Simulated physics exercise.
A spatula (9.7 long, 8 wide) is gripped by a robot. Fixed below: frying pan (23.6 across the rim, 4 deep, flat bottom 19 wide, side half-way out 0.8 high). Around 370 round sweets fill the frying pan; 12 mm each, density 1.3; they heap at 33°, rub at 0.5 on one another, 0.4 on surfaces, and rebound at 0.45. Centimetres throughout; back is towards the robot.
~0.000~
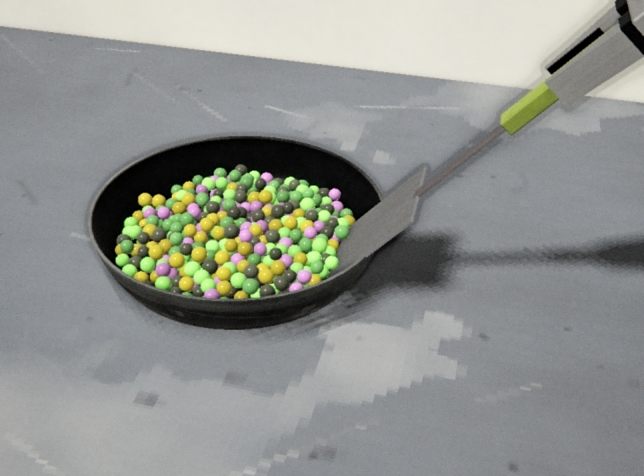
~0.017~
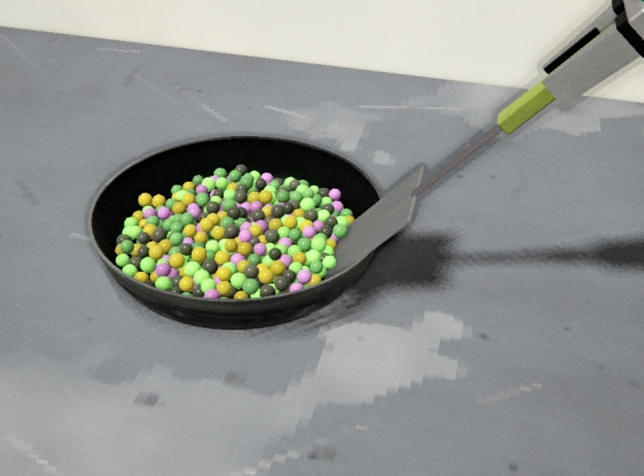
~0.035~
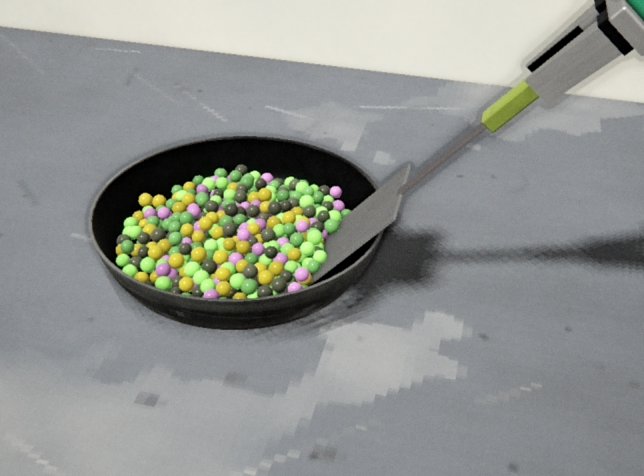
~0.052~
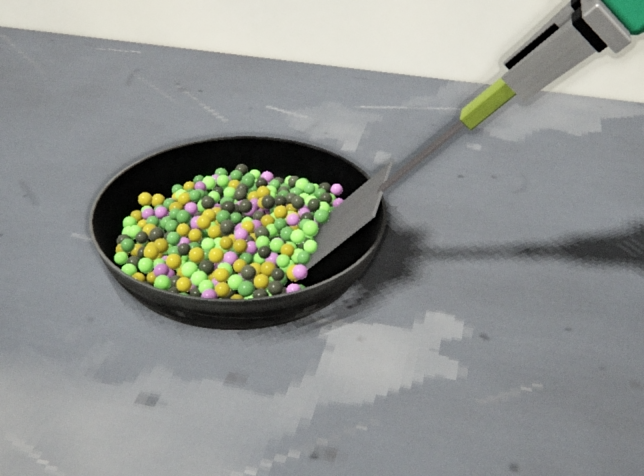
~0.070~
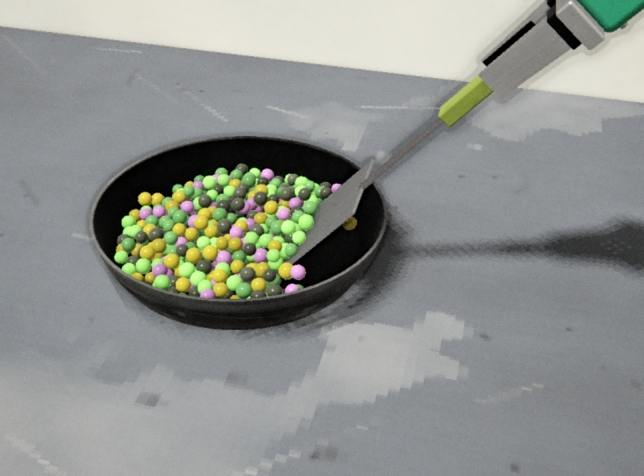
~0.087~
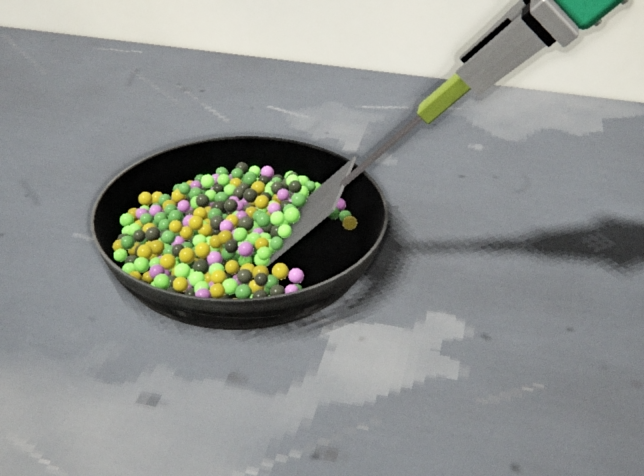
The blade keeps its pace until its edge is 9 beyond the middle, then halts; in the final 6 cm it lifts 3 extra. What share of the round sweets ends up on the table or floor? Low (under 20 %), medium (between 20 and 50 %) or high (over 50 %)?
On the table or floor the share is medium, between 20 and 50 %.
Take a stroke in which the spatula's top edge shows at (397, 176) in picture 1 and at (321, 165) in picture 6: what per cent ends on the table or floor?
About 25 per cent.
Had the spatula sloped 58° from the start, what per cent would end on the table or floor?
In that case some 25 per cent.
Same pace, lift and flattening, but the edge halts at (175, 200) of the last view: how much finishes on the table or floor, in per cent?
Some 10 per cent.
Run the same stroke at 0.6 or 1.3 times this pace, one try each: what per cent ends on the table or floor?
About 15 and 30 per cent.
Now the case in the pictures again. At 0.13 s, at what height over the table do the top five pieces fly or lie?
Some 5 cm.
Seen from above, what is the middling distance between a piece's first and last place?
Roughly 3 cm.
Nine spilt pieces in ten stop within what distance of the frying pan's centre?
Roughly 50 cm.
After 0.13 s, sloping 50°, highest piece 5 above the table; 373 in the frying pan.
After 0.17 s, sloping 50°, highest piece 7 above the table; 373 in the frying pan.
After 0.39 s, sloping 50°, highest piece 11 above the table; 278 in the frying pan, 71 on the table or floor, 24 on the blade or in flight.
After 1.44 s, sloping 50°, highest piece 4 above the table; 277 in the frying pan, 96 on the table or floor.
In the end, 277 in the frying pan, 96 on the table or floor. That is 26 % on the table or floor.
